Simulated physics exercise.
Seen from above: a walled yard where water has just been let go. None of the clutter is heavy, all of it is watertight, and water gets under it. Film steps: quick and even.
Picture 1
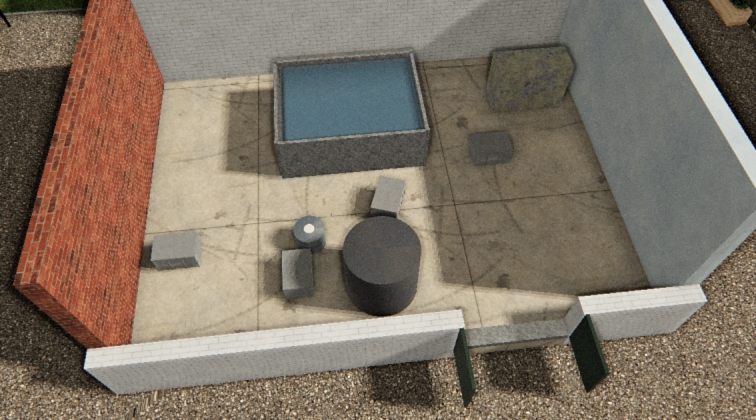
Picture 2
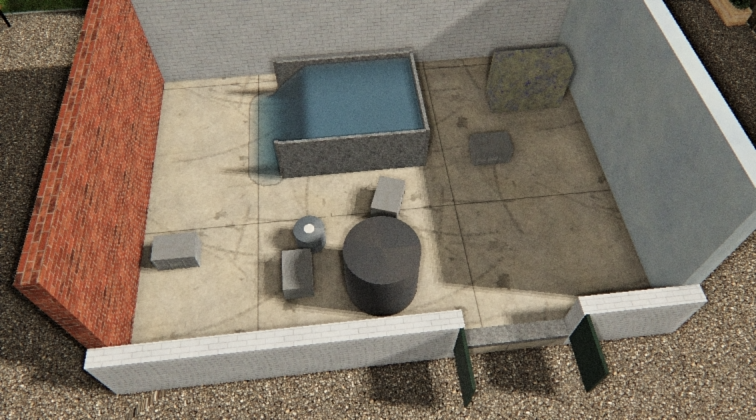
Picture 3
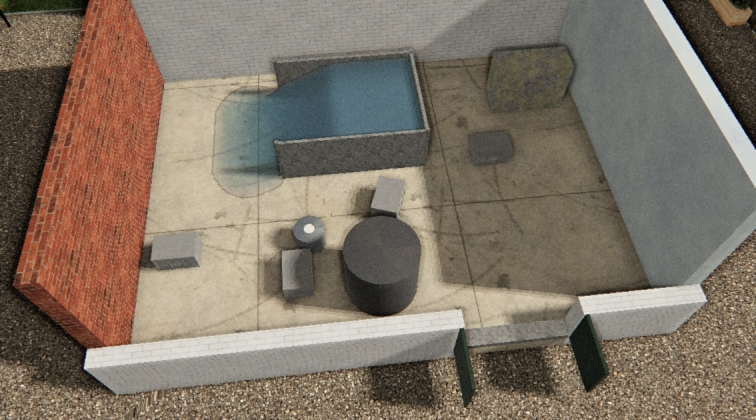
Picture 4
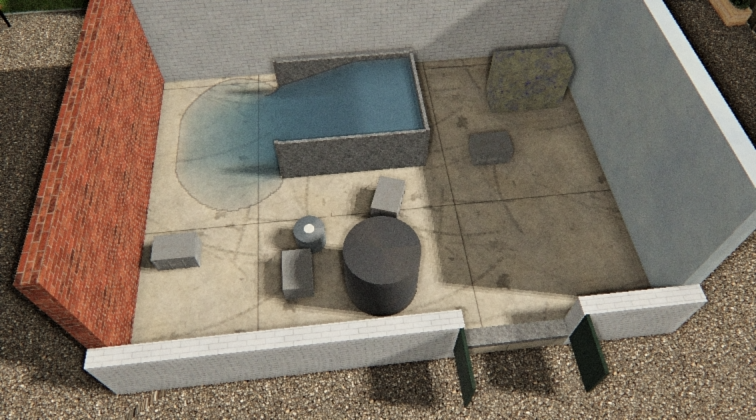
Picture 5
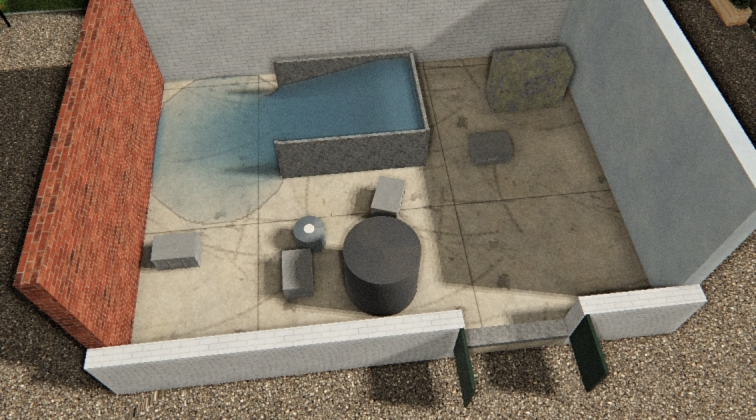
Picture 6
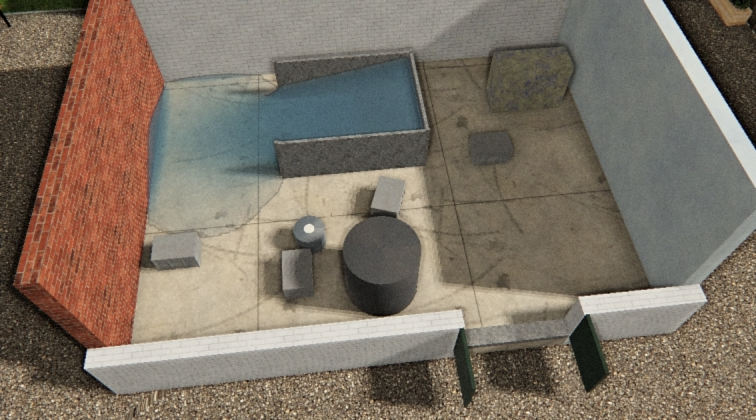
In a walled yard seen from above, the left side of a raised pool opened and blue water spread across the paving to the brick wall, while the blocks and dark round drum stayed put.
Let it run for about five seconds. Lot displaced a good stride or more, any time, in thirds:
A third to two thirds of the things get pushed well away.
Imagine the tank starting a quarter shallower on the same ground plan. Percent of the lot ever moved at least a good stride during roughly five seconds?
Share moved that far: Approx. 20 %.
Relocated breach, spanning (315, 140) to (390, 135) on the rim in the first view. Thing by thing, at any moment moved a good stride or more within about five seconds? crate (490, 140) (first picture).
Verdict: Not that far.
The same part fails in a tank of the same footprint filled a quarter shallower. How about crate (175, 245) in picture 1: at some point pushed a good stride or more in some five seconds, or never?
Going by the pictures, I'd say it made the full stretch.
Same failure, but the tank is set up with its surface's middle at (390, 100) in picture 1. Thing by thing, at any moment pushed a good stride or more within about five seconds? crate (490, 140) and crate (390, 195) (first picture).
Well, one by one: Travelled less, then travelled less.
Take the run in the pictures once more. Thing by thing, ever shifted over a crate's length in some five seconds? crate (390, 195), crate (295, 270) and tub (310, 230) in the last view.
Well, in the order you gave them, the first stayed under the mark, the second went the distance, and the third went the distance.
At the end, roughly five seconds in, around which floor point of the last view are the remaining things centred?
Around (381, 218).
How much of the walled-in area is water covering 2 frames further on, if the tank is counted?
Roughly 30 in a hundred.
A moment on, 0 of 5 are well off their spots; 0 afloat.
Next, 1 of 5 are well off their spots; 0 afloat.
Later, 1 of 5 are well off their spots; 1 afloat.
In the end, 3 of 5 are well off their spots, and 3 have been at some point; 1 afloat.
